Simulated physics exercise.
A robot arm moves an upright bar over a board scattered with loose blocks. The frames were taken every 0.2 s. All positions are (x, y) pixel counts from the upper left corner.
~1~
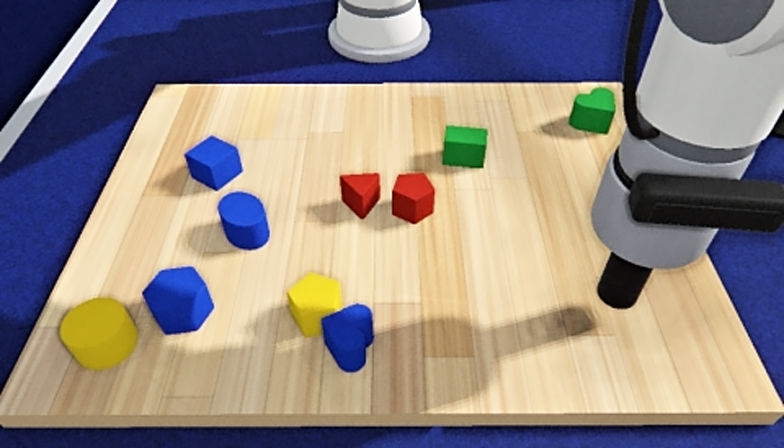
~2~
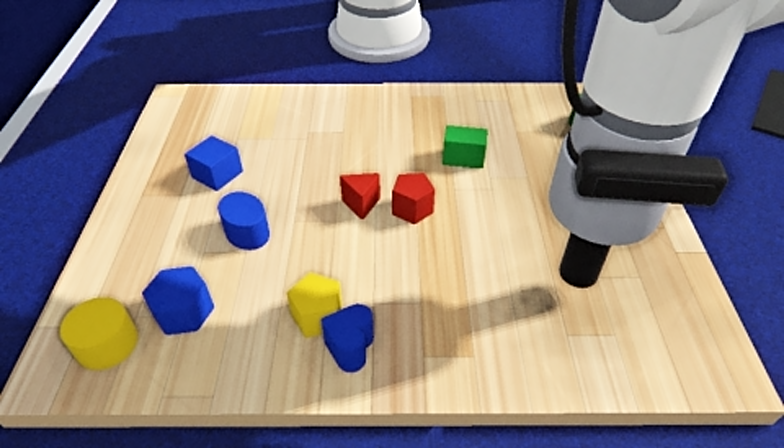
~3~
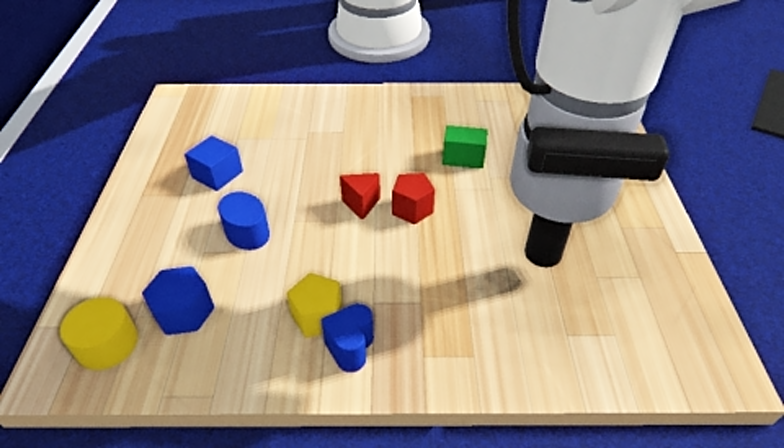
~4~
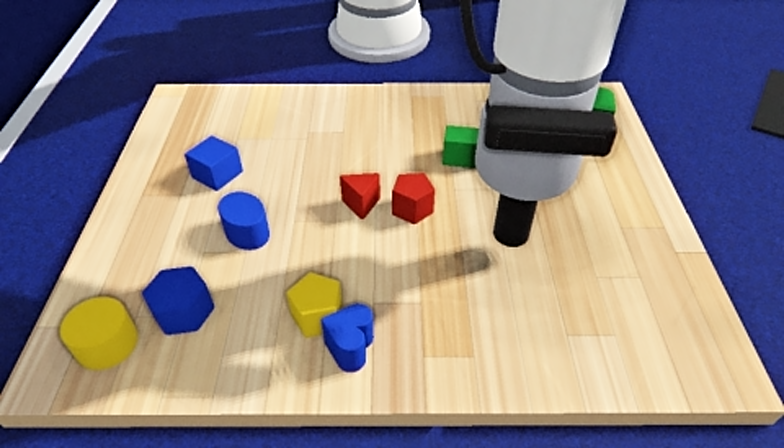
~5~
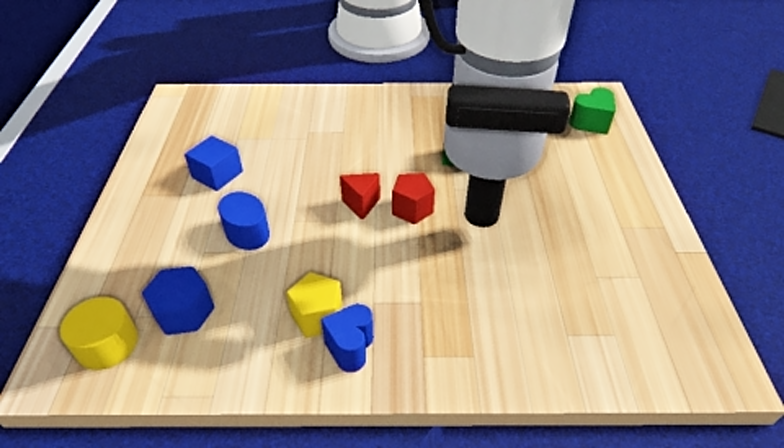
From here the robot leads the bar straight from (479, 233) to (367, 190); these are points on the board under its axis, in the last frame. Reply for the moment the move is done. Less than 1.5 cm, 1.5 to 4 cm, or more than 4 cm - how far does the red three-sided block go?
Once the path ends, it will sit over 4 cm from where it is now.
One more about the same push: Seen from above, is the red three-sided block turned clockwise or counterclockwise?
Counter-clockwise, from overhead.
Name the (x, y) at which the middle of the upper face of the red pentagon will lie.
My best guess is (332, 165).
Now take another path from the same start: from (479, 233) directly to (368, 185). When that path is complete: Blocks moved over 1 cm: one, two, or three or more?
That push would leave two blocks displaced by more than about 1 cm.
On the path given first. One third of the way, bar (441, 201); red pentagon (406, 183).
Two thirds of the way, bar (402, 186); red three-sided block (338, 179), turned 35° anticlockwise; red pentagon (368, 172), turned 20° anticlockwise.
At the end, bar (366, 173); red three-sided block (310, 182), turned 65° anticlockwise; red pentagon (332, 165), turned 50° anticlockwise; green oblong block in place.
